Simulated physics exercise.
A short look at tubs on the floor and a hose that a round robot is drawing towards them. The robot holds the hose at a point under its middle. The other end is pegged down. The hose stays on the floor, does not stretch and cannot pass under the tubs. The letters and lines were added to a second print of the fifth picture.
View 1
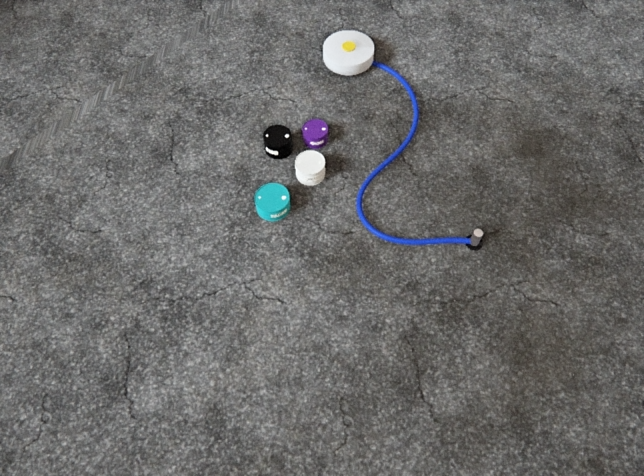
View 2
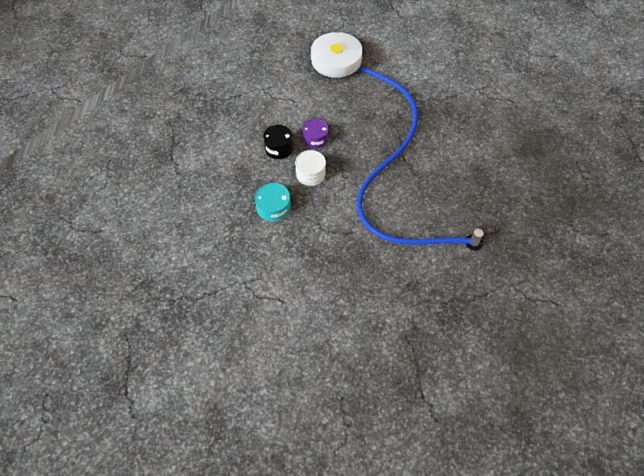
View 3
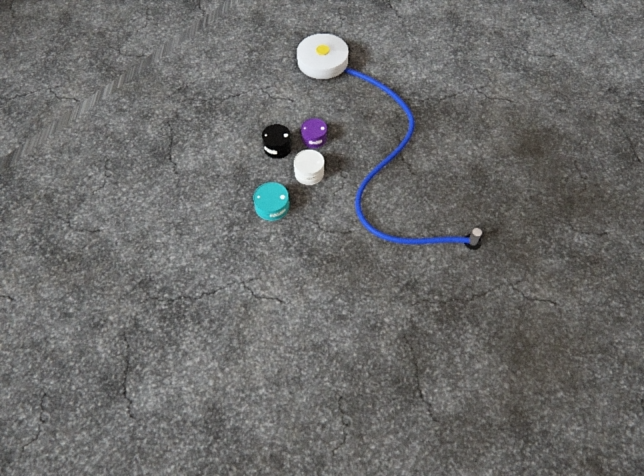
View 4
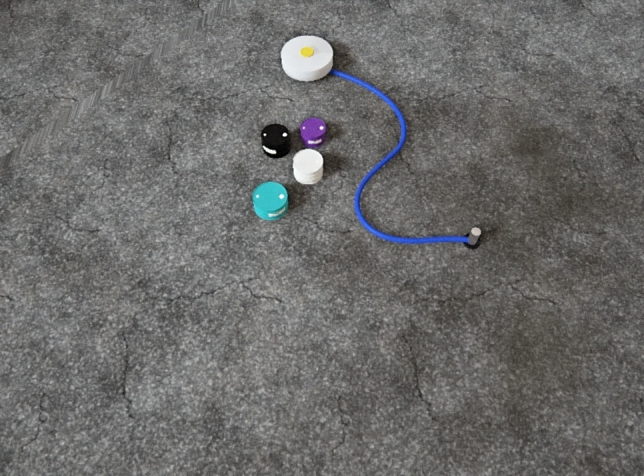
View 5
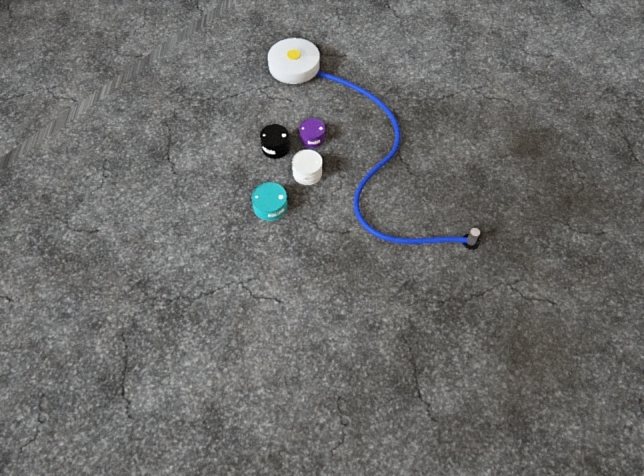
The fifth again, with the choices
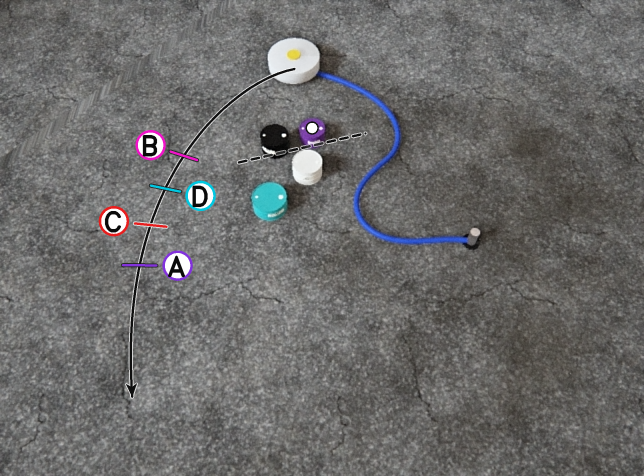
In this clip, a round white robot with a yellow spot moves steadily left above black, purple, white and turquoise tubs on a grey floor, drawing one end of a curved blue hose while the other end stays pegged down.
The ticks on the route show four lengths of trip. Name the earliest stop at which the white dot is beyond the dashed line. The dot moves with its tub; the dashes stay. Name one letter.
It can halt at A.
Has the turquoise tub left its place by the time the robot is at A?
By then, no.
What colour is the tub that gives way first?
The purple tub.
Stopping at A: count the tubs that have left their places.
Three.
On the marked copy, A at (140, 265); B at (184, 156); C at (151, 225); D at (165, 189); the dashed line at (303, 148); the route from (295, 69) via (167, 185) to (132, 397); the white dot at (312, 128).
Following A. Soon after the start, robot (218, 106); purple tub (312, 133).
Later, robot (165, 179); purple tub (312, 133).
In the end, robot (136, 260); white tub (309, 183); black tub (279, 169); purple tub (305, 161); the dot on the purple tub is over the dashed line.
As for the rest, B leaves the dotted tub short, at (312, 133); C leaves the dotted tub short, at (305, 147); D leaves the dotted tub short, at (312, 133).
